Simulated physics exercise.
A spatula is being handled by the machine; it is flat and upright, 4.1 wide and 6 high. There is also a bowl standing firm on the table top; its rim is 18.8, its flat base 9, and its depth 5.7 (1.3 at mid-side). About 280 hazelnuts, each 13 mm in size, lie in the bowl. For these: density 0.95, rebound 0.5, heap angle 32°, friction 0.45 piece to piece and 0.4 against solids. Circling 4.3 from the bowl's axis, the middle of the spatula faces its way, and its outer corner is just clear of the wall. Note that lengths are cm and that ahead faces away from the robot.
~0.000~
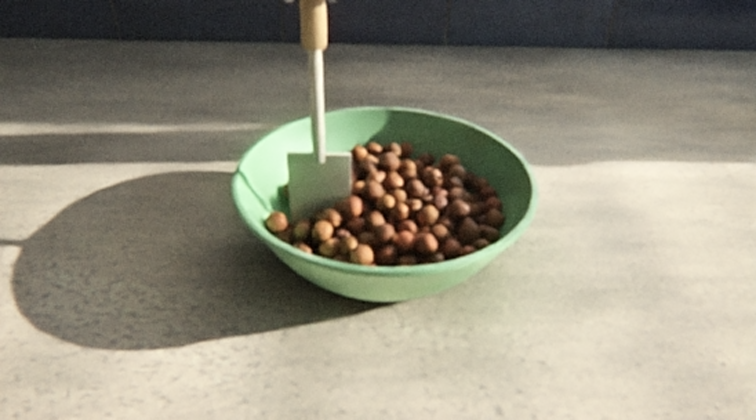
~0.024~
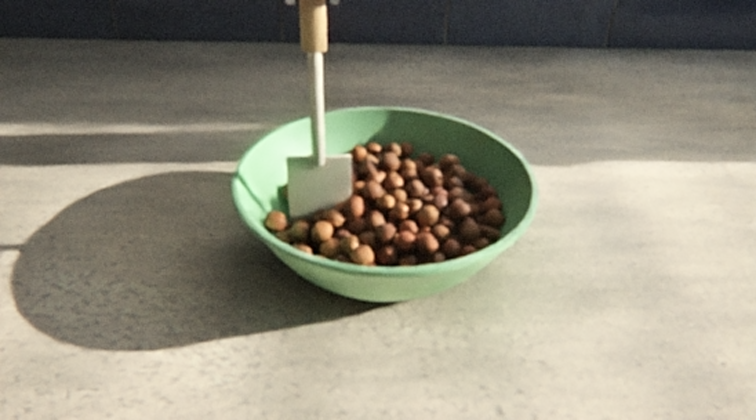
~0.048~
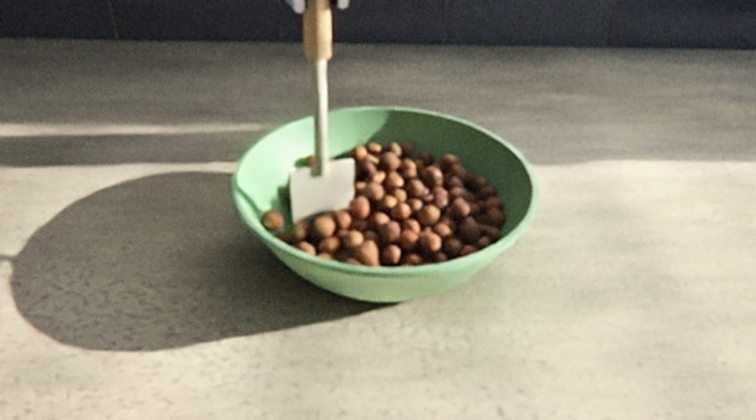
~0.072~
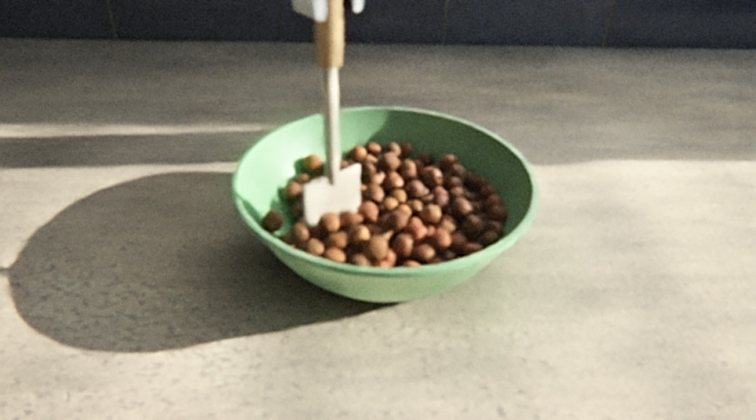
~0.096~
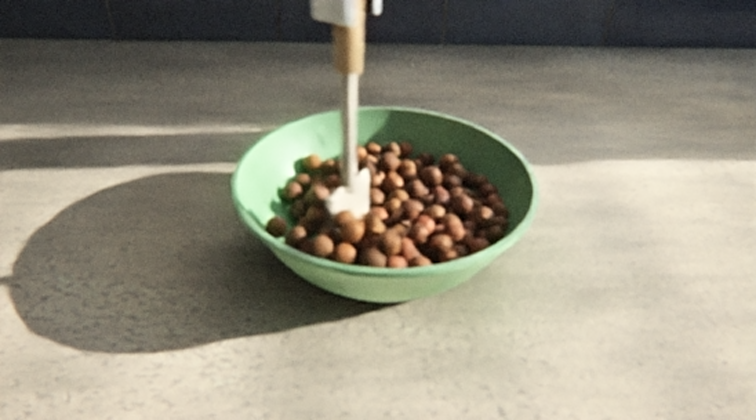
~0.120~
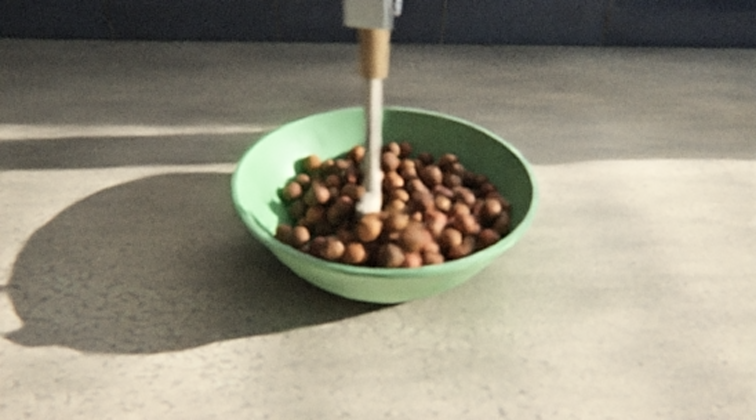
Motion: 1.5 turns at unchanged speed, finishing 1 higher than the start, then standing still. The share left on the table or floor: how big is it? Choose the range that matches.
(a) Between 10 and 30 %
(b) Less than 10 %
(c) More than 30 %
More than 30 % (c).
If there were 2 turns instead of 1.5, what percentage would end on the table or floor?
Then some 40 per cent.
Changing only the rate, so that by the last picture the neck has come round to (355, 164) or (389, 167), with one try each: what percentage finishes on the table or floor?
First try: Around 25 %; second try: Around 40 %.
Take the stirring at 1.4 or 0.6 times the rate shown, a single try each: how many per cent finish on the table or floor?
50 % and 20 %.
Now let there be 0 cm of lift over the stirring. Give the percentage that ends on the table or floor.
About 45 percent.
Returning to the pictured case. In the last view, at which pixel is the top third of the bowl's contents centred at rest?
Near (425, 184).
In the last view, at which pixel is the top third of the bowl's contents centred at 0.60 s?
Around (387, 248).
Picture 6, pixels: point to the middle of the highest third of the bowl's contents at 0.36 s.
Roughly pixel (374, 130).
After 0.36 s, 255° round, highest piece 9 above the table; 235 in the bowl, 23 on the table or floor, 24 in flight or on the tool.
After 0.60 s, 75° round, highest piece 8 above the table; 199 in the bowl, 78 on the table or floor, 5 in flight or on the tool.
After 0.91 s, 180° round, highest piece 6 above the table; 171 in the bowl, 110 on the table or floor, 1 in flight or on the tool.
After 1.61 s, 180° round, highest piece 5 above the table; 171 in the bowl, 111 on the table or floor.
In the end, 171 in the bowl, 111 on the table or floor. That is 39 % on the table or floor.
